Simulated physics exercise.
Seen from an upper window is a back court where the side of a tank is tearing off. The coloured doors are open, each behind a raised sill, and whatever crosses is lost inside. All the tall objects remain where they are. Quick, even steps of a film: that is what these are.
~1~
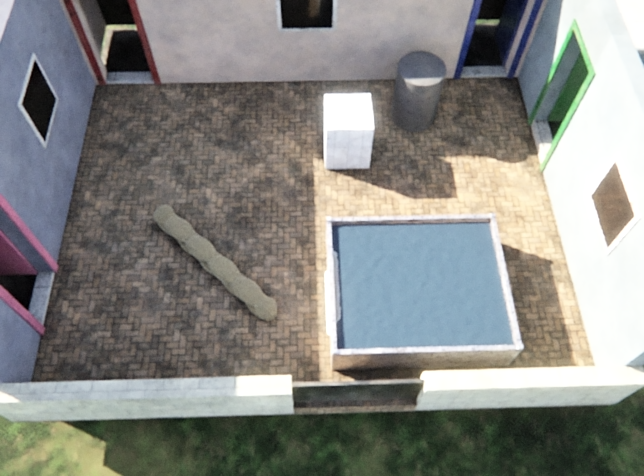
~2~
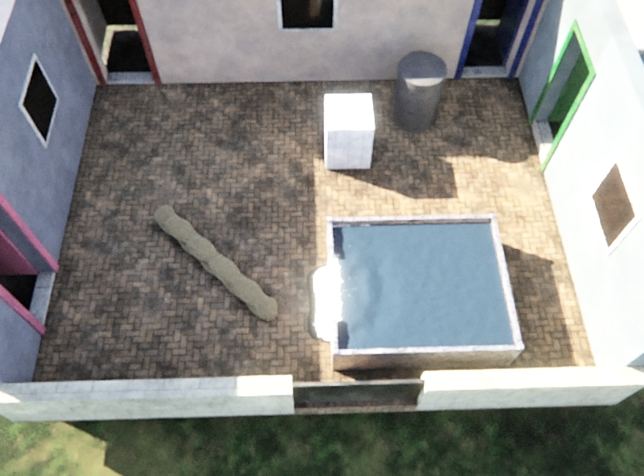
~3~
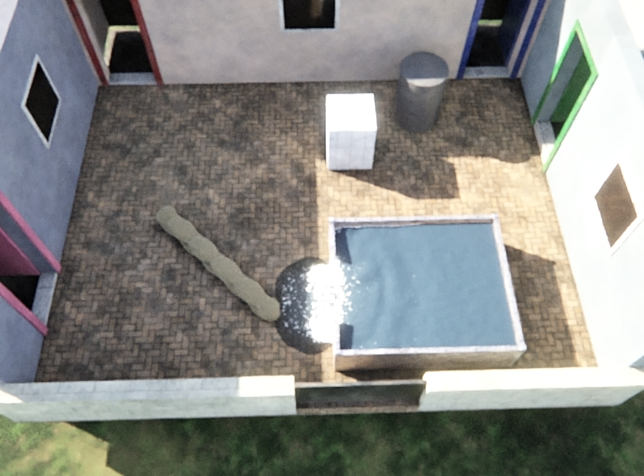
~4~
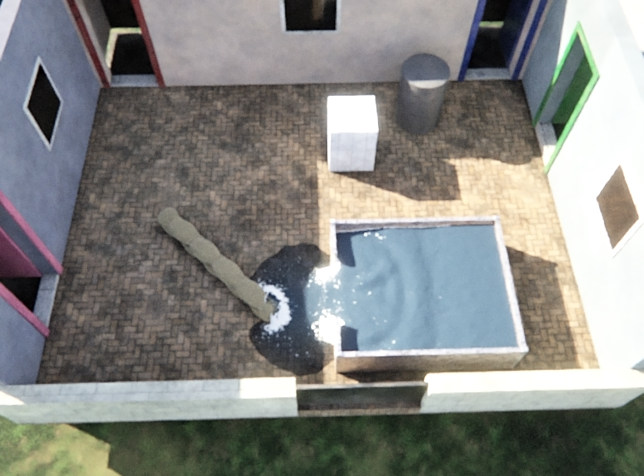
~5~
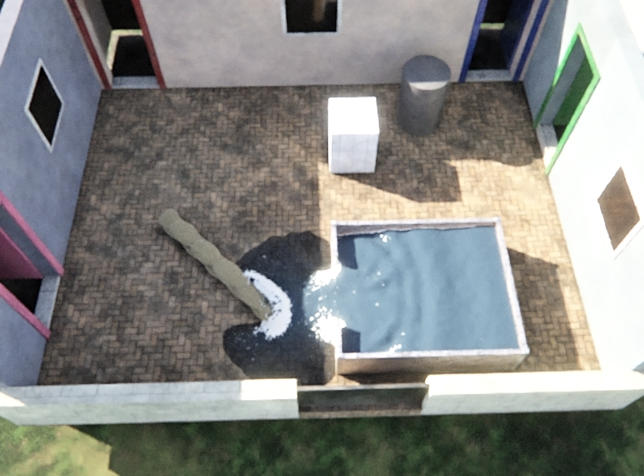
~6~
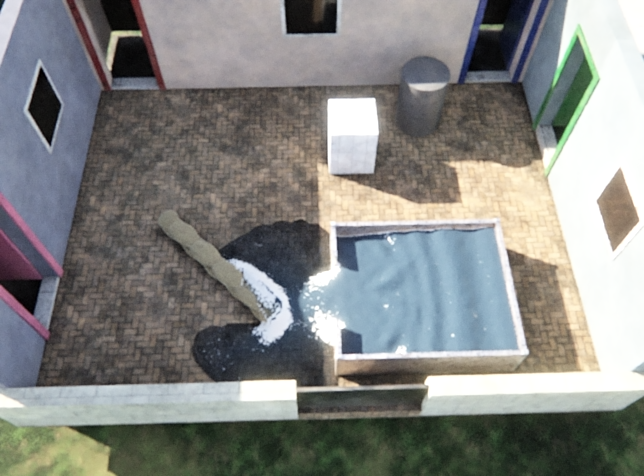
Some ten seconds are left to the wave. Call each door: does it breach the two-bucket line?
Calls: The green door does not breach it; the red door breaches it; the pink door breaches it; the blue door does not breach it.
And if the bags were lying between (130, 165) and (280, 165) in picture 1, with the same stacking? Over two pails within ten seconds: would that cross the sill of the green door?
In that case the green door comes in below.
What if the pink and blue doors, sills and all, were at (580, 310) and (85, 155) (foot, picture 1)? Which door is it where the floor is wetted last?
Result: The one in green.
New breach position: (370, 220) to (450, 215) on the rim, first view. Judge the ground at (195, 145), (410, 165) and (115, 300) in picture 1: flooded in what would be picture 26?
Point by point: Swamped, swamped and untouched.
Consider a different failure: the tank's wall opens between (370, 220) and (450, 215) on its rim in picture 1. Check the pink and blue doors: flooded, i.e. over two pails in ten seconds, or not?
The pink door stays within the limit, while the blue door tops the limit.
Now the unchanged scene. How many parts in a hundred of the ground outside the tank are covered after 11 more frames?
It comes out near 40 percent.
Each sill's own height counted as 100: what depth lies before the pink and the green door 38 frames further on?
I reckon it's around 180 and then 0 per cent.
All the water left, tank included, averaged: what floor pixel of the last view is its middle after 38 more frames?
Around (264, 243).
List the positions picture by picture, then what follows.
Still water in the tank at (418, 282), in the first picture.
Water pours out at (334, 295) and has run to (320, 337), in the second picture.
Water pours out at (335, 297) and has run to (289, 338), in the third picture.
The front is at (255, 282), out from the gap at (337, 299), in the fourth picture.
The front is at (229, 343), out from the gap at (338, 300), in the fifth picture.
The front is at (199, 349), out from the gap at (337, 301), in the sixth picture.
A moment on, water covers 20 % of the floor; the green door not reached, the red door not reached, the pink door not reached, the blue door not reached.
Next, water covers 40 % of the floor; the green door not reached, the red door not reached, the pink door not reached, the blue door not reached.
Then, water covers 50 % of the floor; the green door not reached, the red door over two buckets in, the pink door under two buckets in, the blue door not reached.
Later, water covers 65 % of the floor; the green door not reached, the red door far over two buckets in, the pink door over two buckets in, the blue door not reached.
In the end, water covers 85 % of the floor; the green door wet at the sill, nothing in, the red door far over two buckets in, the pink door over two buckets in, the blue door wet at the sill, nothing in.
